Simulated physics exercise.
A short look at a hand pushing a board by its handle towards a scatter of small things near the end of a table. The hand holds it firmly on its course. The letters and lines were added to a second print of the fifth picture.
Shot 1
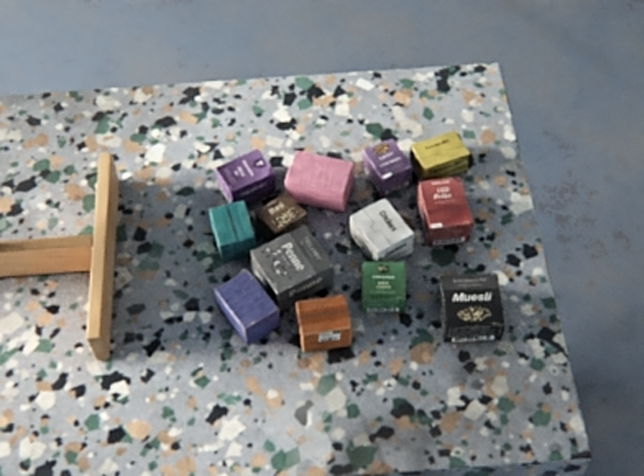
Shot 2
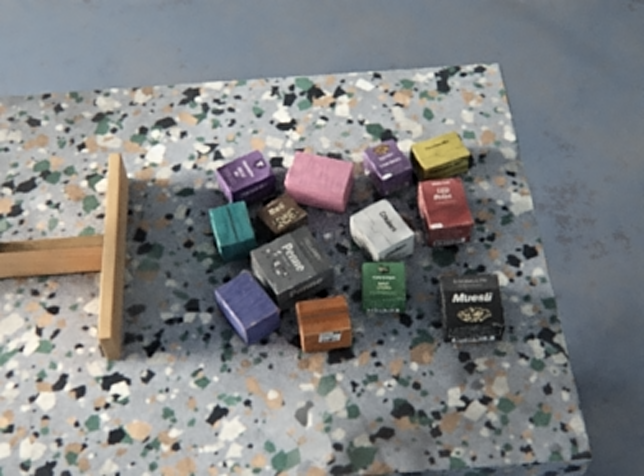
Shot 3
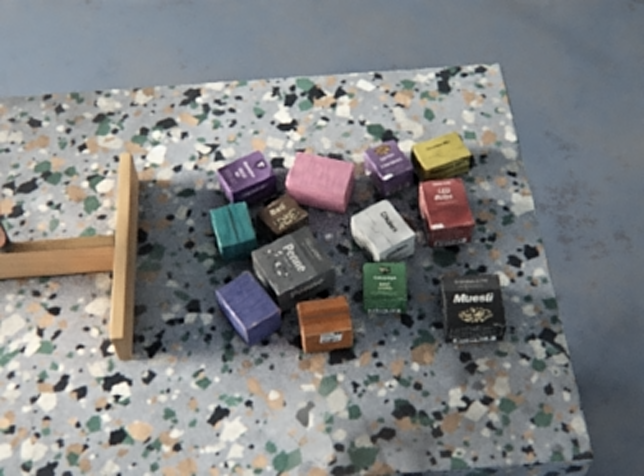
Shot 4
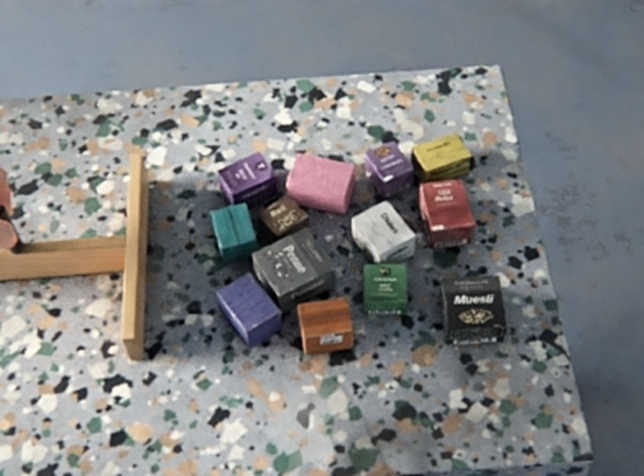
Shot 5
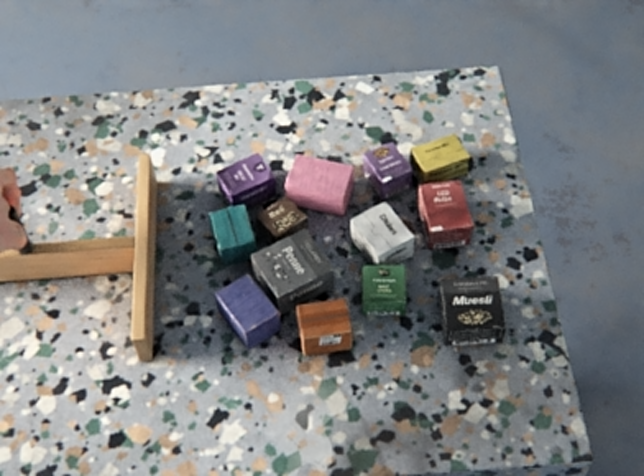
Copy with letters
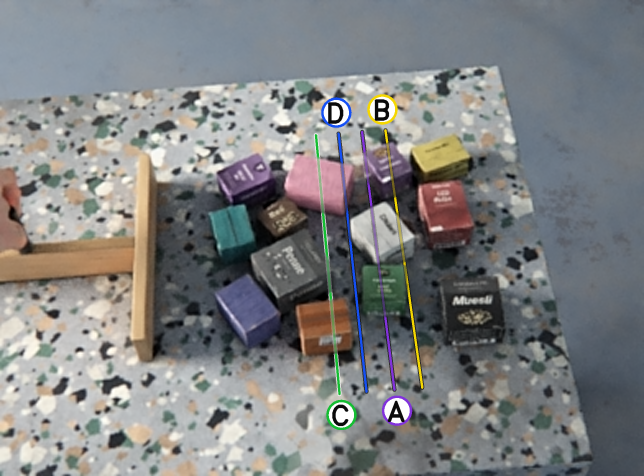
A wooden board with a handle slides slightly right towards a cluster of small colourful boxes.
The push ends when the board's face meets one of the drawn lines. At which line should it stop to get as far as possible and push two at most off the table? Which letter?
The farthest such stop is B.
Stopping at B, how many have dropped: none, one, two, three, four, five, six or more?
In all, one.
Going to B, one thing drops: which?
The yellow packet.
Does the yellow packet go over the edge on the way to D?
By then, no.
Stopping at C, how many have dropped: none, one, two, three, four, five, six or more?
The count is none.
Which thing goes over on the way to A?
The yellow packet goes over.
On the marked copy, A at (377, 250); B at (402, 248); C at (327, 253); D at (351, 251).
Taking B. A third of the way, board (234, 234); purple box (266, 182); blue block (270, 316).
Two thirds of the way, board (330, 227); yellow packet (496, 154); black box (485, 312).
When it is over, board (398, 222); yellow packet over the edge; purple packet (517, 151); one fallen.
As for the rest, A is within the limit but short; C is within the limit but short; D is within the limit but short.
